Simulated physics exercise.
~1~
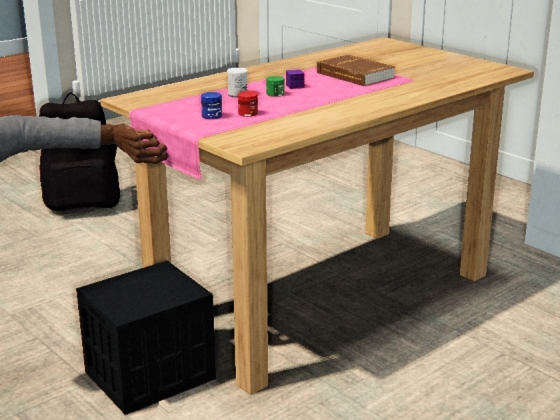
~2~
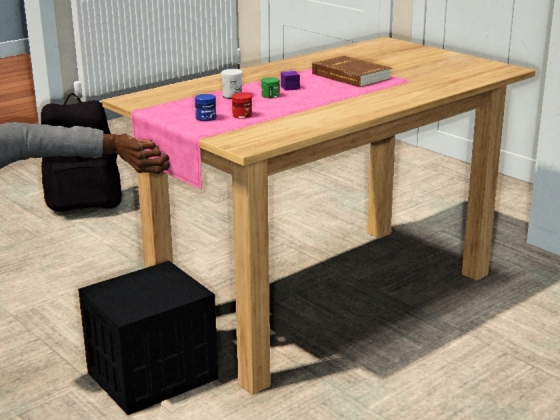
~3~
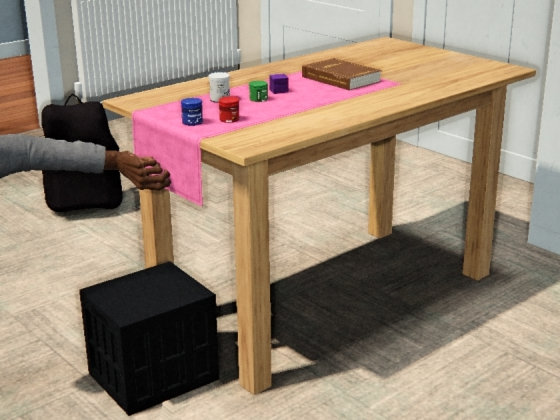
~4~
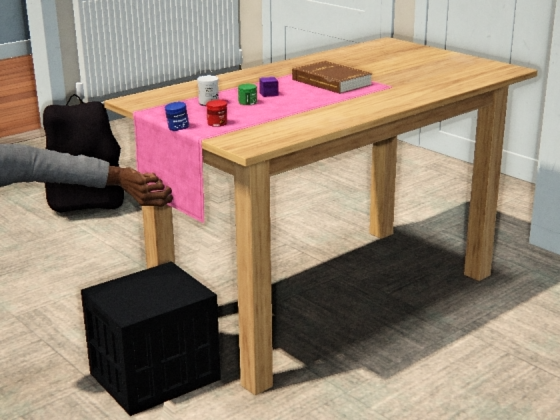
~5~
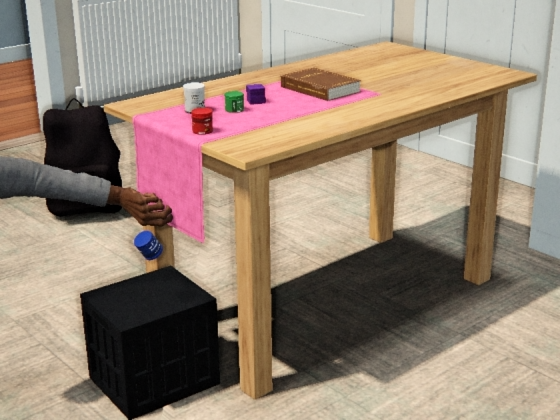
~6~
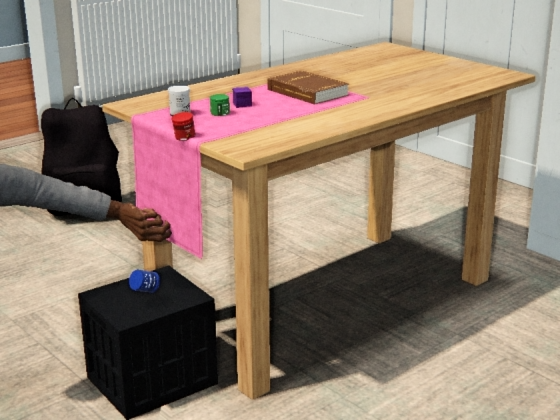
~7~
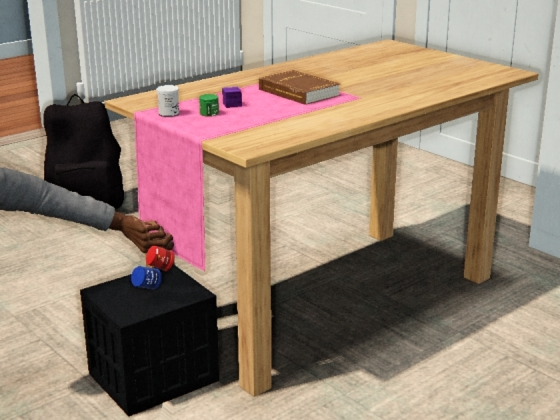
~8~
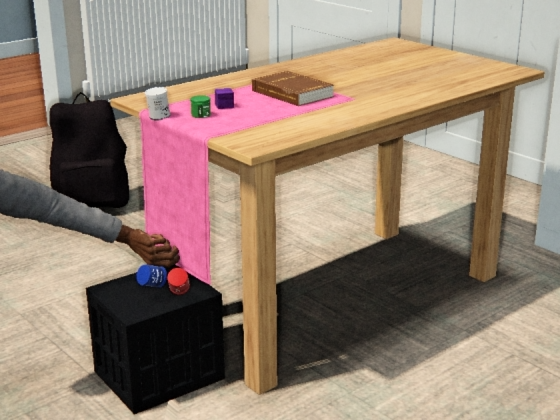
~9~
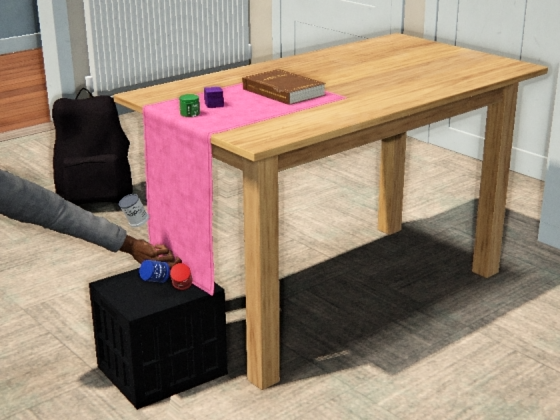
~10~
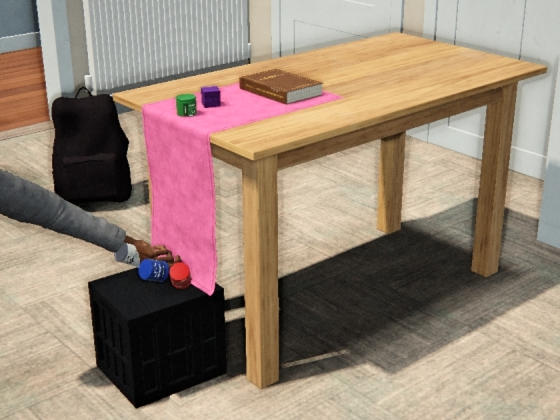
A hand drew a pink runner down off the end of a wooden table, and first a blue pot, then a red one dropped onto the black crate below, before a white can fell too, leaving green and purple items and a book on top.
